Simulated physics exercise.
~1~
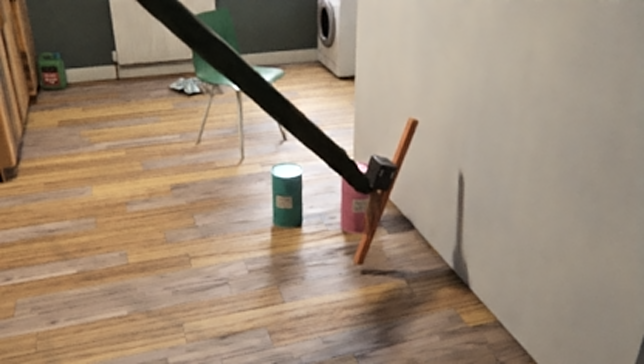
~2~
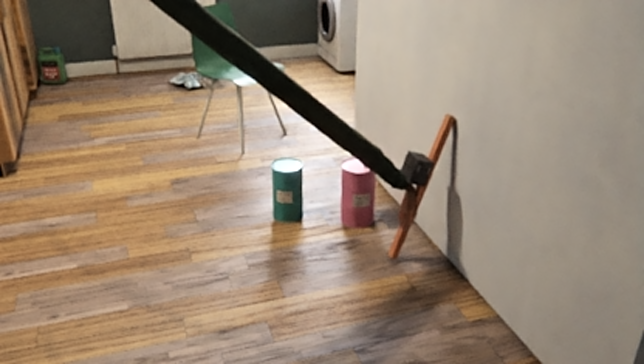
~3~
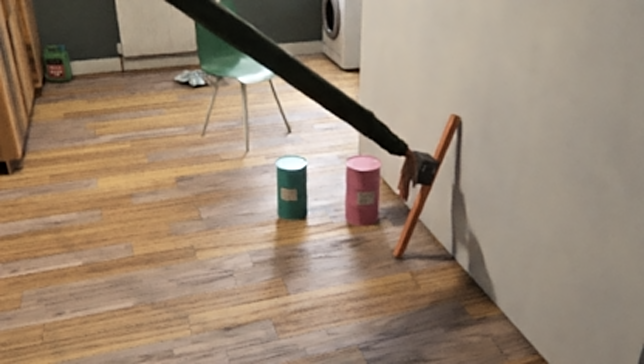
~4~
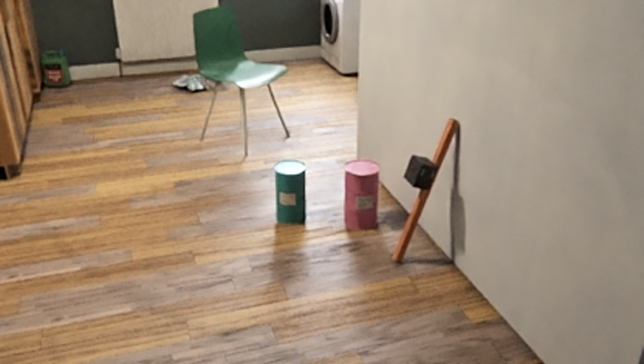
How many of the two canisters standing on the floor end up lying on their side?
None of them do. The pink and turquoise canisters both stay upright beside the leaning pole.
A dark-sleeved arm moving an orange pole right against a bare wall, then letting go and withdrawing, the pole still leaning.
